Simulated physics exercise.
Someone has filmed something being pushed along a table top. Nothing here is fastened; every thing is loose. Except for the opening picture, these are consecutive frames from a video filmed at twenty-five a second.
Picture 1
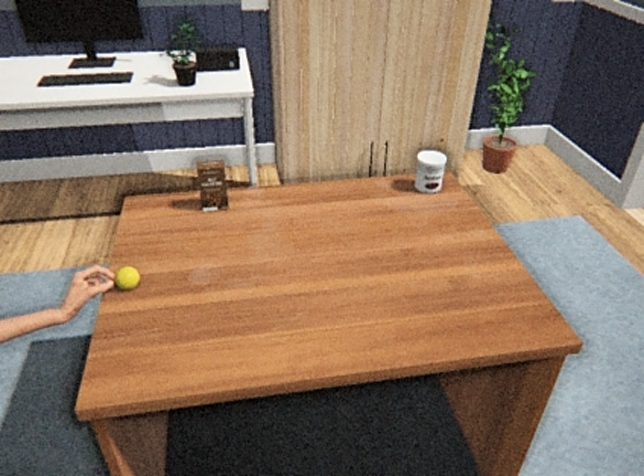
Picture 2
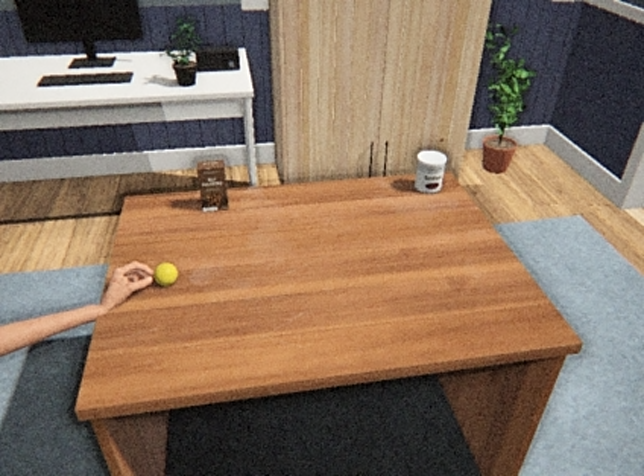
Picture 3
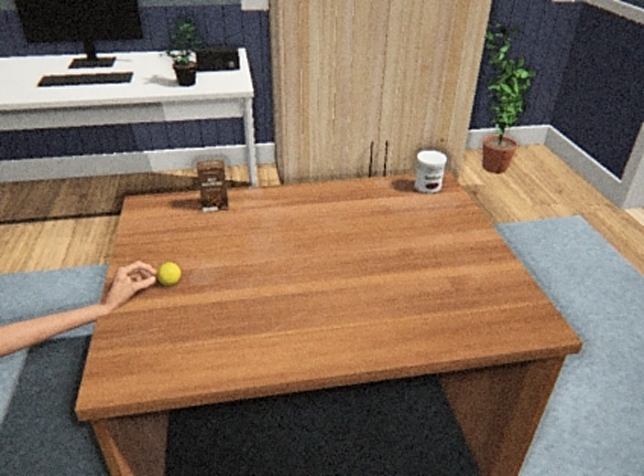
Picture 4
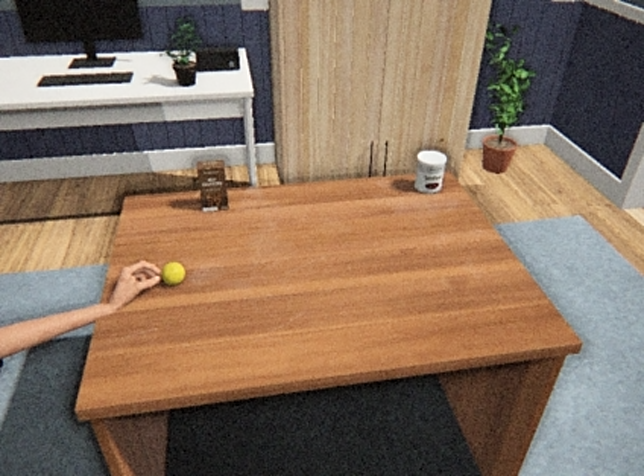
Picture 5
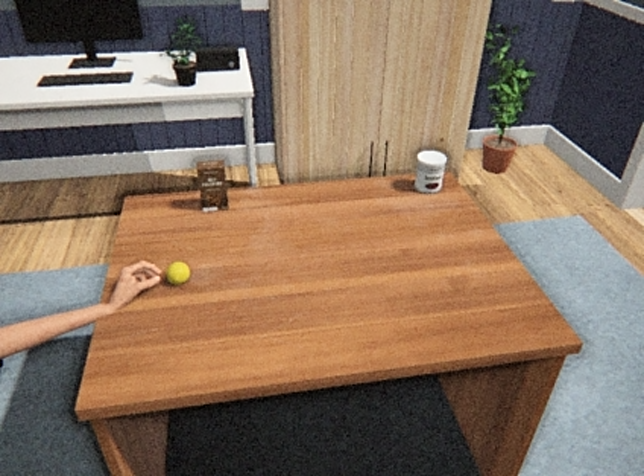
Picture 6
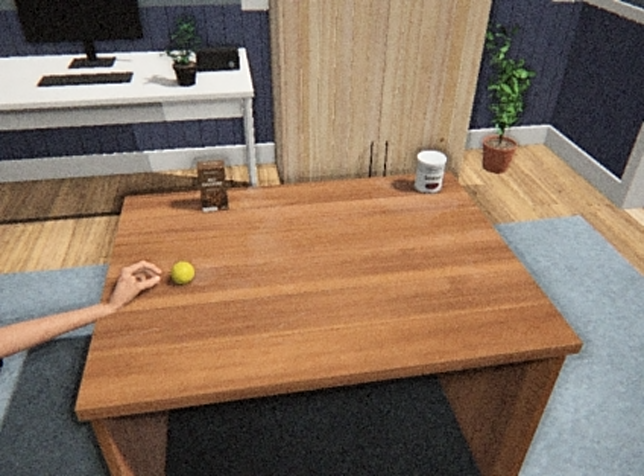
A small yellow lemon moves rightward across a brown wooden table, pushed by a hand reaching in from the left, seen from above in a room with dark blue walls. A dark box and a white tub stand near the table's far edge, with a white desk and potted plants behind. After the hand stops, the lemon creeps slightly farther right, while the camera stays still.
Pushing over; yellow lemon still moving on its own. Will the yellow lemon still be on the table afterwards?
Yes.
Then, 0.20 s on from there, yellow lemon shifted about its own width near (203, 271).
Then, 0.50 s on from there, yellow lemon shifted well along near (227, 268).
In the end, moved from the start, yellow lemon. At the end, from the last picture's camera, yellow lemon near (245, 266).
